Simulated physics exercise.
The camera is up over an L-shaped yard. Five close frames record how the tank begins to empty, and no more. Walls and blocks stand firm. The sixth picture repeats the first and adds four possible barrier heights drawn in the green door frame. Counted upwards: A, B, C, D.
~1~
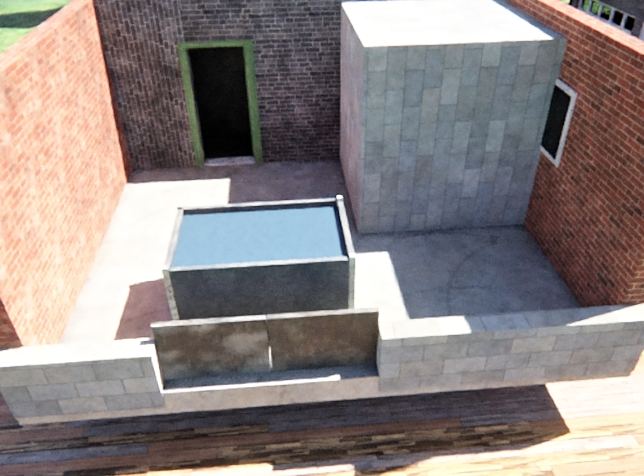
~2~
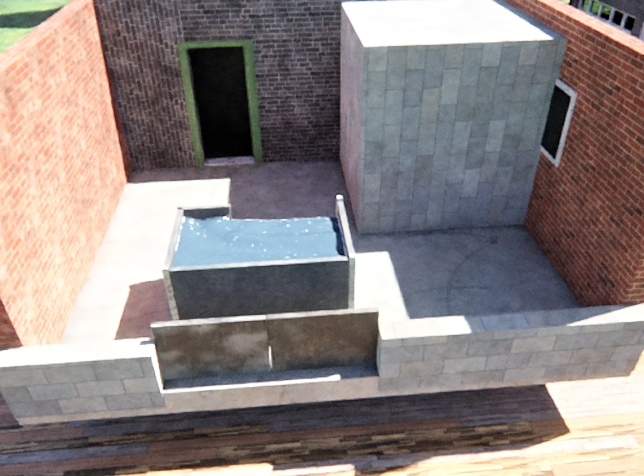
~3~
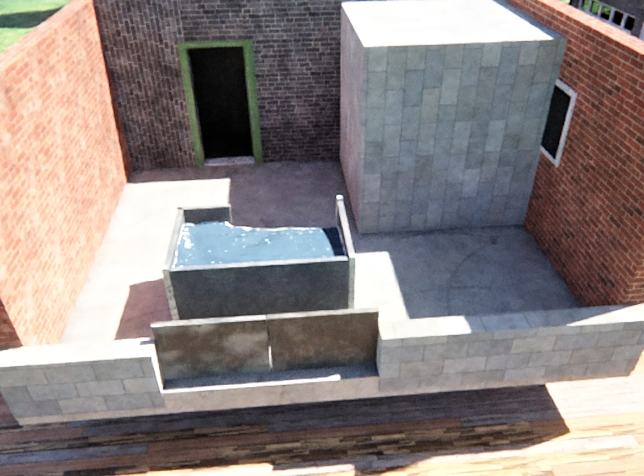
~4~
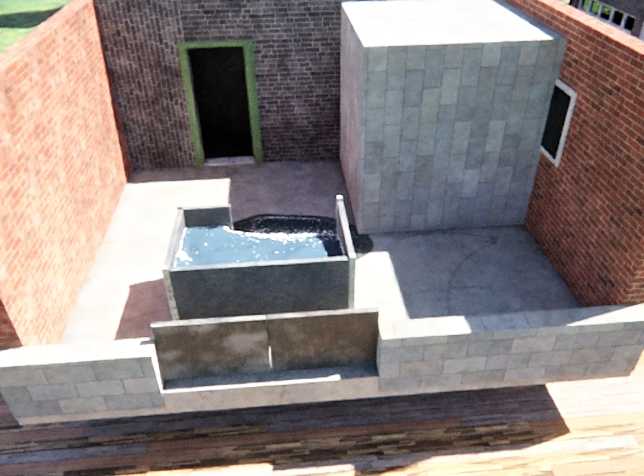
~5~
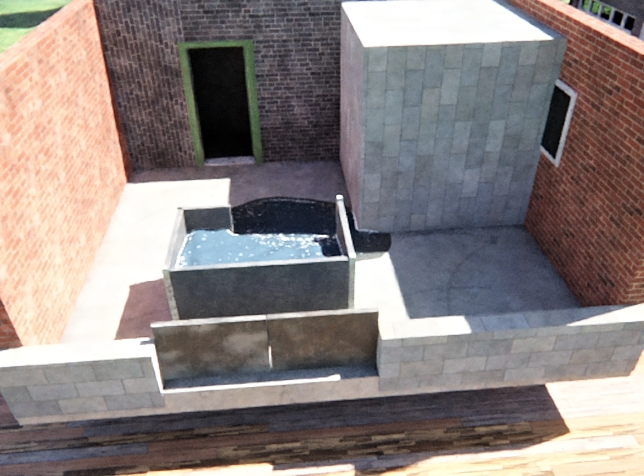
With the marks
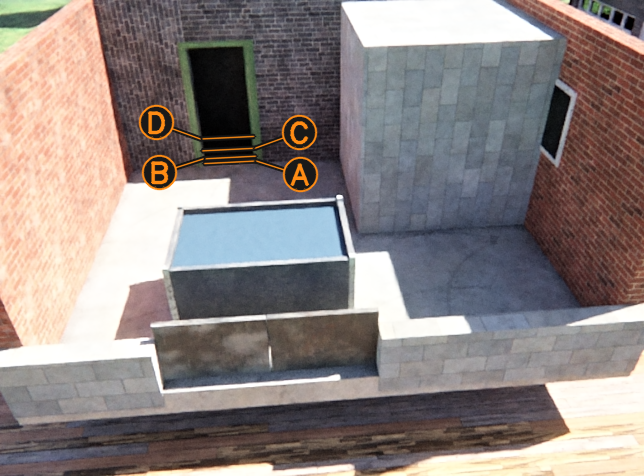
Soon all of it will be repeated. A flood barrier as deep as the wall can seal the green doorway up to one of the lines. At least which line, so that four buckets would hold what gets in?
The answer is line C.
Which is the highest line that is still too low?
B it is.
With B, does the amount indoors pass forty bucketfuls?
No, it does not.
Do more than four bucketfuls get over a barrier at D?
No, not at all.
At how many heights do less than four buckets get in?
Two.
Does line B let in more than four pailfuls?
Yes, it does.
On the marked copy, A at (230, 162); B at (229, 157); C at (228, 149); D at (227, 137); from the bottom up A, B, C, D.
With A, dozens of bucketfuls pour in.
With B, about 12 bucketfuls get in.
With C, a bucket or two gets in.
With D, nothing gets over.
